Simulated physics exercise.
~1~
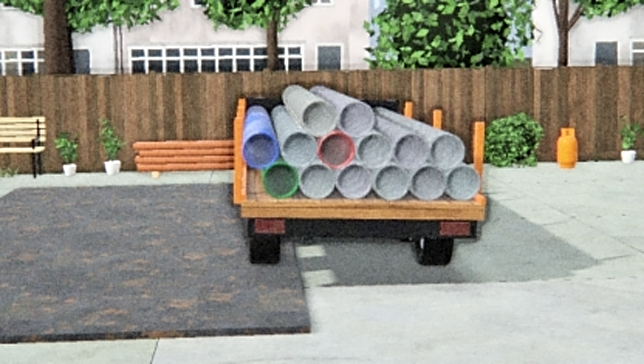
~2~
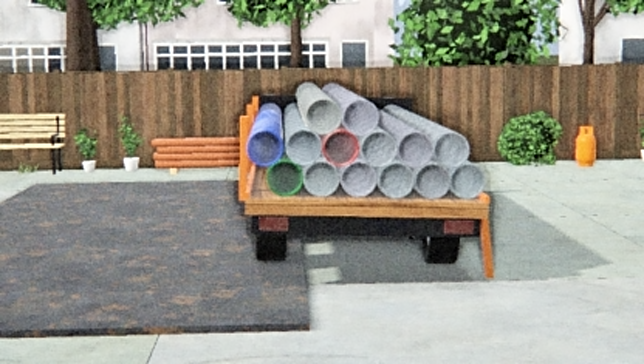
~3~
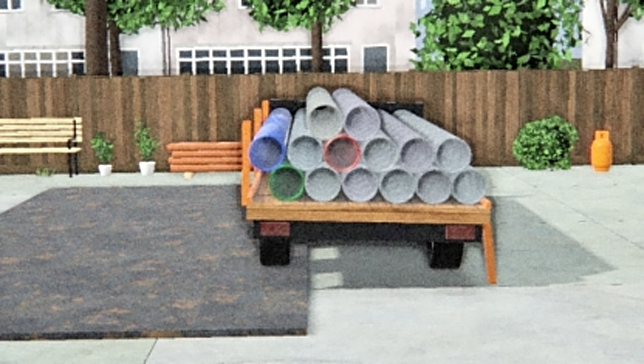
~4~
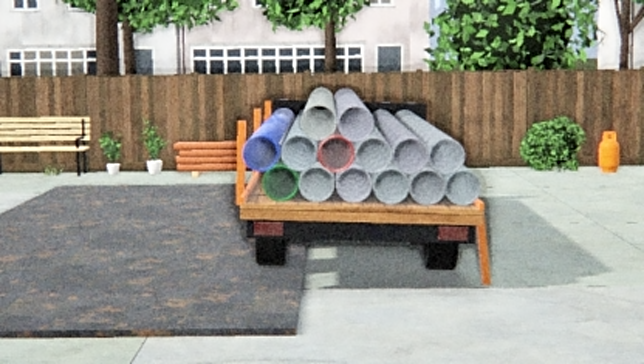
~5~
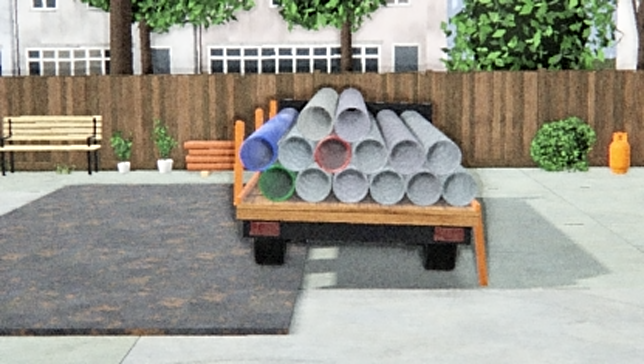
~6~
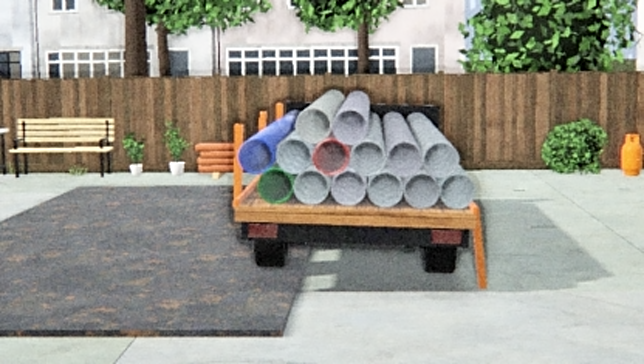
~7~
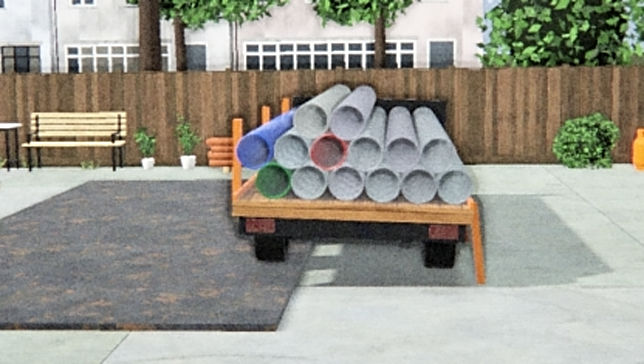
In a paved yard before a wooden fence, the right-hand posts on a parked trailer stacked with grey, blue, red and green pipes swing down and hang beside the deck. The view drifts slightly sideways, and the pipes stay piled on the trailer, none having fallen.
